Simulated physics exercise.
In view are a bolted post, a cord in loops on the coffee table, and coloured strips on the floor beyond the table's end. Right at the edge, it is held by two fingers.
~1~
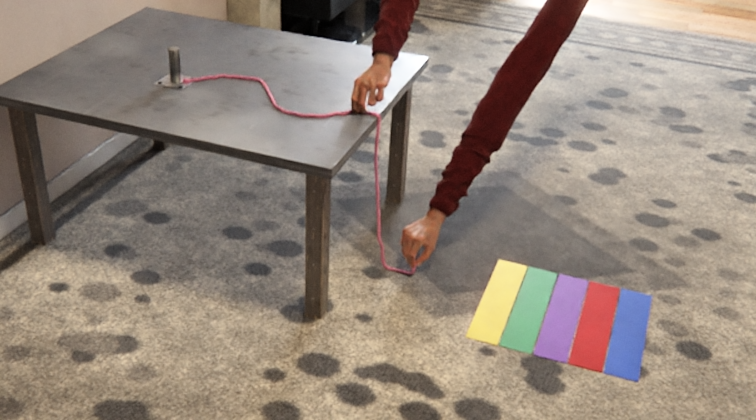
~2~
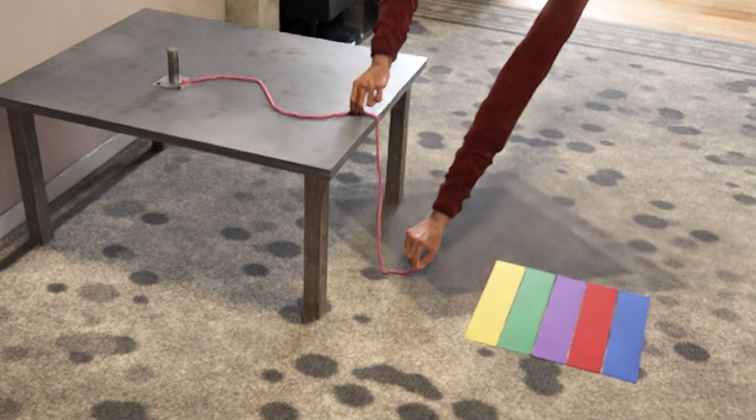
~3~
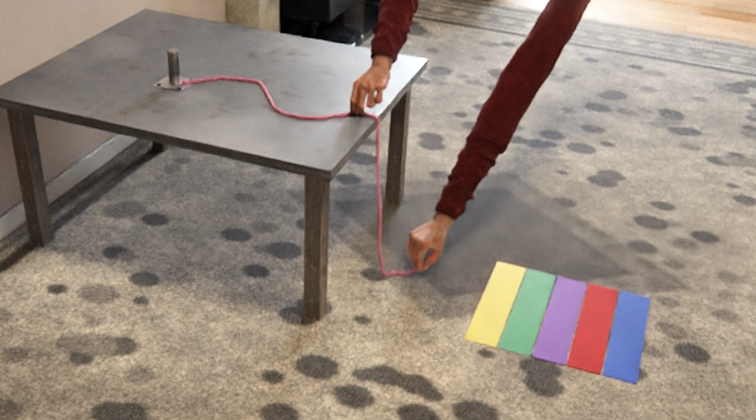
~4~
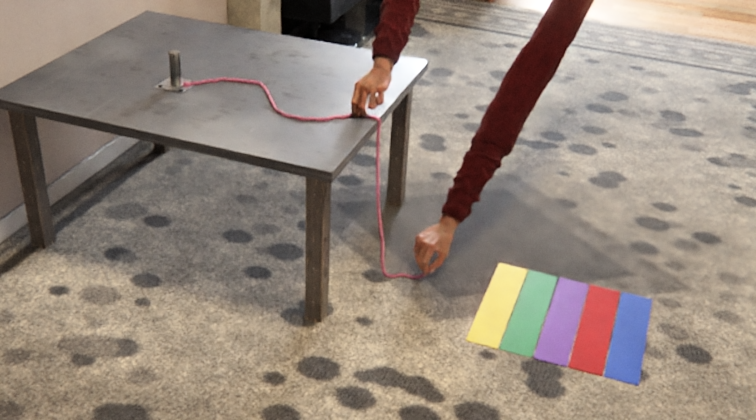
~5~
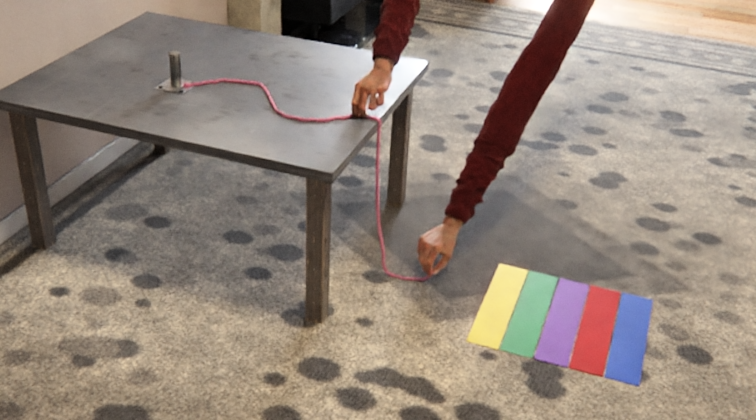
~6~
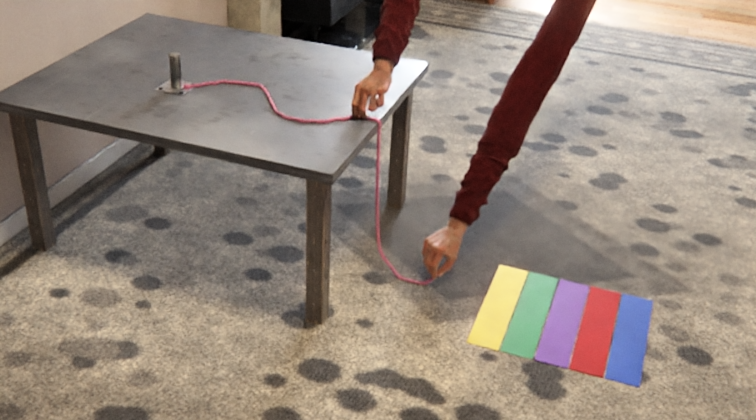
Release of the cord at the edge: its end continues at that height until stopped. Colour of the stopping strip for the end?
Red.
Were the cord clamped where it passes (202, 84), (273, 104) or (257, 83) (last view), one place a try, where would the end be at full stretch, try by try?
In that order: (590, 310), (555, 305) and (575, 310).
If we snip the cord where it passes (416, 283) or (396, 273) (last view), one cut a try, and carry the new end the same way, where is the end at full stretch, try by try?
In turn, around (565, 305) and around (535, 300).
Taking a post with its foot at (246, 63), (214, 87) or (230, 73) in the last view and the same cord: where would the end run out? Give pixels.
Try by try, around (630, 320), (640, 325) and (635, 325).
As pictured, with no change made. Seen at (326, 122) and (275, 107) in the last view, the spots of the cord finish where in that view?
Point one to (379, 129), point two to (315, 112).
Soon after, end near (550, 302); over green.
After that, end near (582, 310); over purple.
At the stop, end near (601, 314); over red. It gets as far as the red strip.
